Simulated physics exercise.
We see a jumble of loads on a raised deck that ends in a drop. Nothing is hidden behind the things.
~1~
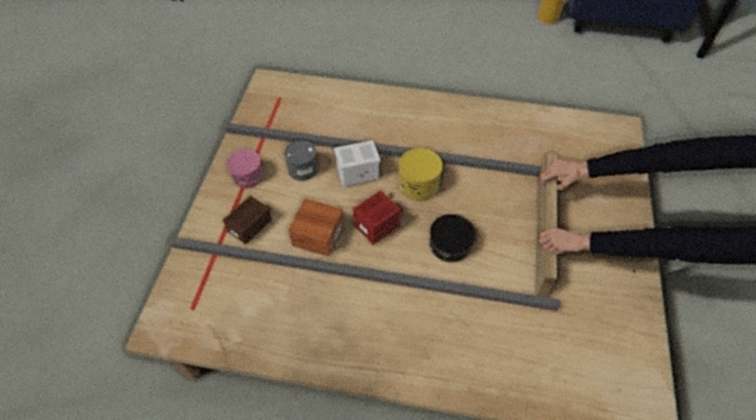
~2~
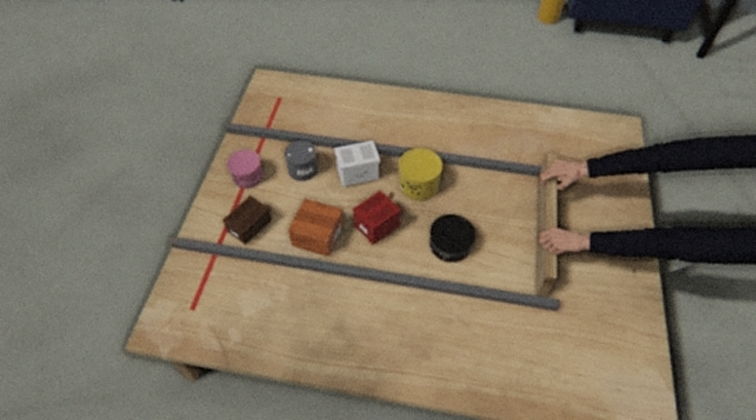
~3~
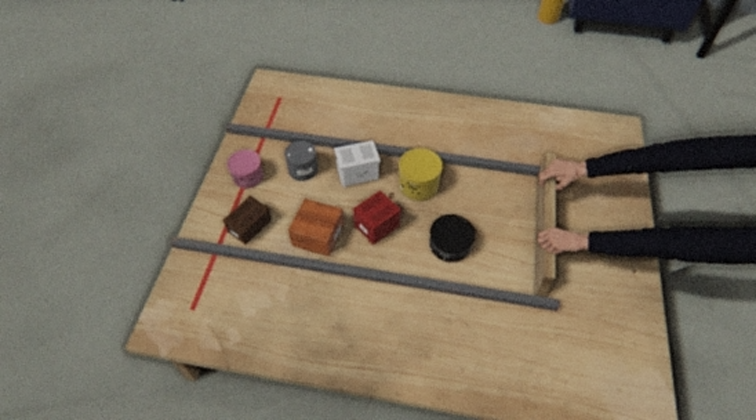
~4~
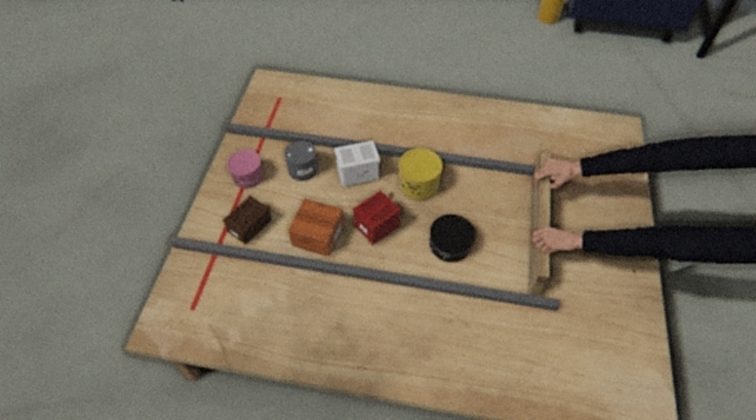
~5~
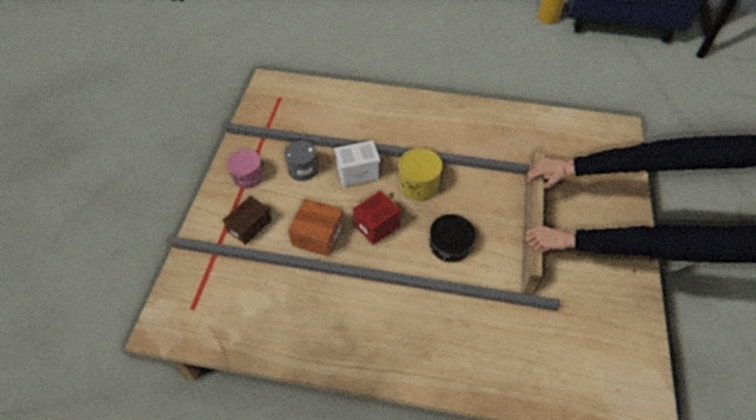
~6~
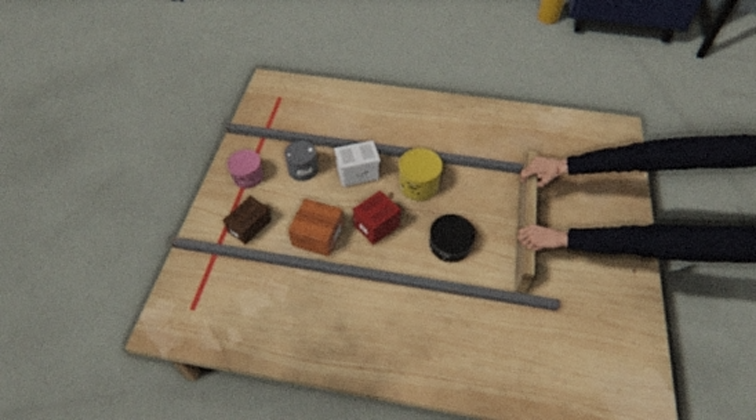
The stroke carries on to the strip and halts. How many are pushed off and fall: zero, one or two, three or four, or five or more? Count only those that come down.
As it turns out, the number that fall off is five or more.
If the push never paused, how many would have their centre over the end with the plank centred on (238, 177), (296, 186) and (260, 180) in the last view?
The counts: 6, 0 and 3.
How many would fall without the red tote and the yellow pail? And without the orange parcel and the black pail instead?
3 in the first case, 3 in the second.
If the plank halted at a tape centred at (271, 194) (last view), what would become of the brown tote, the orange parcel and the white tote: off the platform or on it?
The brown tote comes down, the orange parcel is kept, the white tote remains up.
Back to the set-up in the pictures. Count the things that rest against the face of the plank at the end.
The number is 2.
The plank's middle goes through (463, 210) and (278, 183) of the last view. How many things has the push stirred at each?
1 and 8.
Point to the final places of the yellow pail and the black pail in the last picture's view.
First (232, 149), then (212, 201).
Soon after, none off yet; pink pail at rest near (246, 169); brown tote at rest near (248, 220); grey canister at rest near (302, 161).
At rest, the number that fall off is five or more; fallen, red tote, white tote, orange parcel, grey canister, brown tote and pink pail.
